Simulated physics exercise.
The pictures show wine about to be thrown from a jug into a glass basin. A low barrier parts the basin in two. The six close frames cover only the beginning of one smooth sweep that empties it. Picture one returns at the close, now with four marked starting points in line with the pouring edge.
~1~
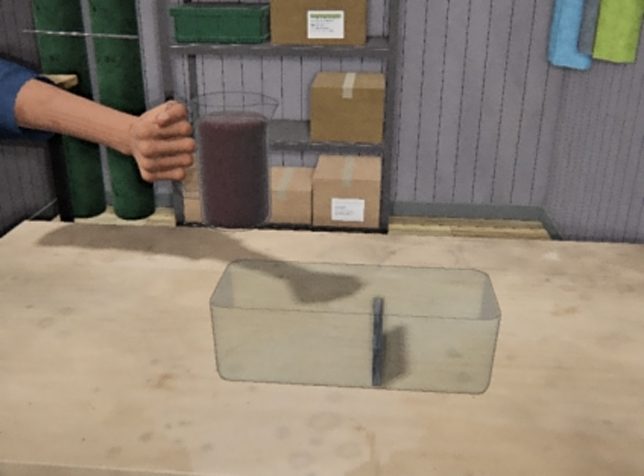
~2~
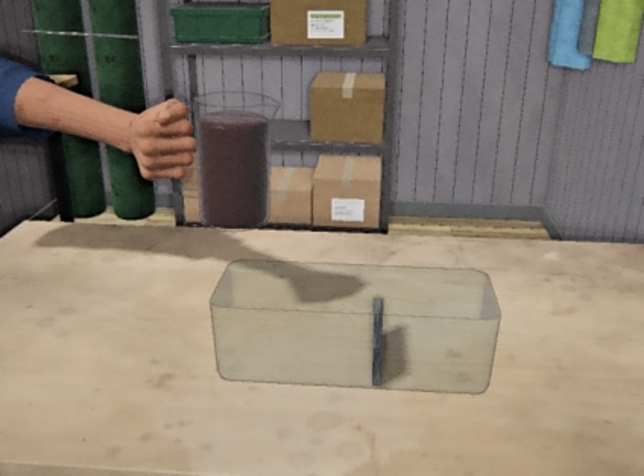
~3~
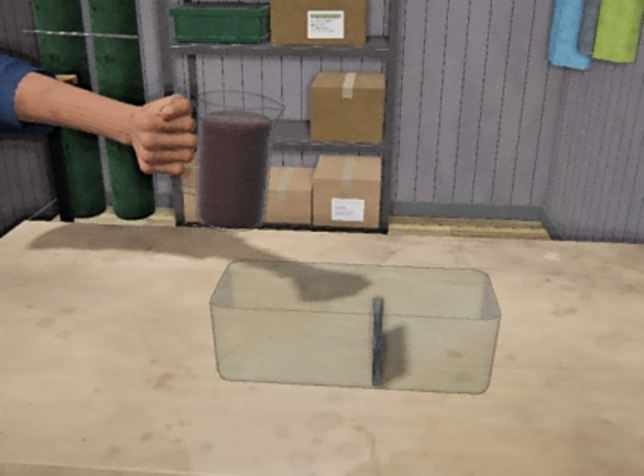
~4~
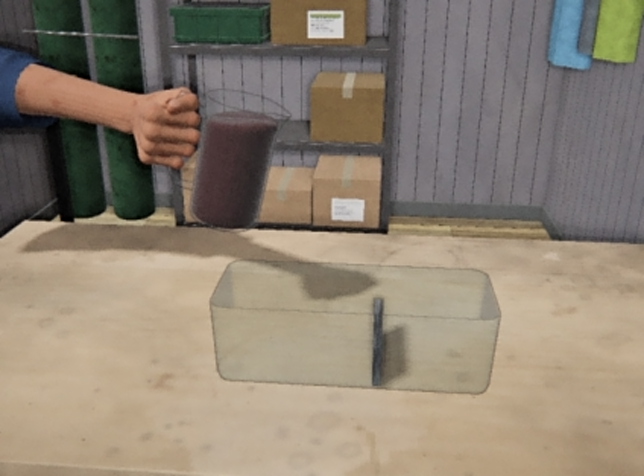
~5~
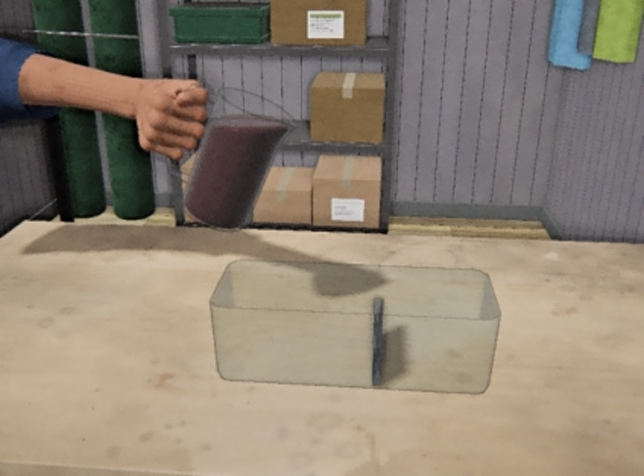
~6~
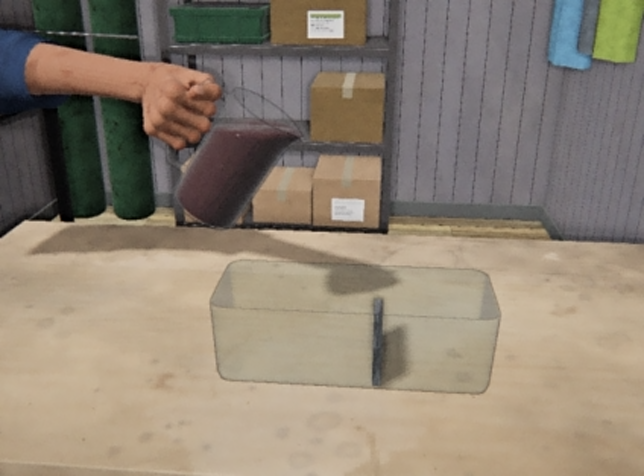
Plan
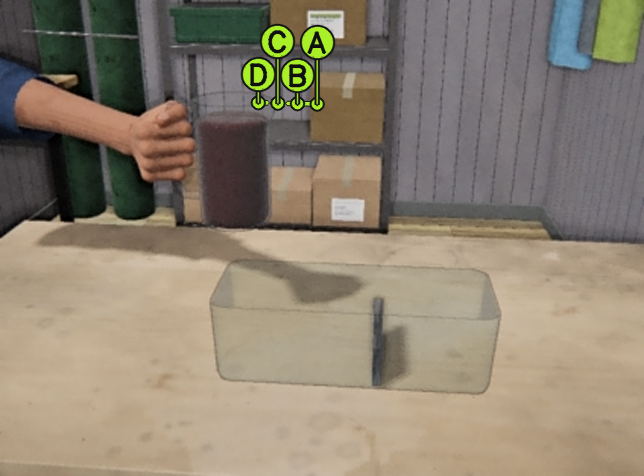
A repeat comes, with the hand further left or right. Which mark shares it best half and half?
B works best here.
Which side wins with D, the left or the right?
More ends on the left.
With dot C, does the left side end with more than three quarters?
Yes.
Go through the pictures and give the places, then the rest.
Upright, lip at (277, 103); basin from (218, 375) to (489, 390); top of the wall at (378, 322); nothing has left yet.
Upright, lip at (279, 104); nothing has left yet.
Tipped about 6°, lip at (283, 108); nothing has left yet.
Tipped about 13°, lip at (290, 115); nothing has left yet.
Tipped about 22°, lip at (297, 125); nothing has left yet.
Tipped about 33°, lip at (303, 138); nothing has left yet.
On the marked copy, A at (317, 104); B at (297, 103); C at (277, 103); D at (258, 102).
If A is chosen, about 4 % ends left of the wall and 94 % right of it.
If B is chosen, about 46 % ends left of the wall and 53 % right of it.
If C is chosen, about 90 % ends left of the wall and 3 % right of it; 7 % is lost outside.
If D is chosen, about 94 % ends left of the wall and 2 % right of it; 4 % is lost outside.
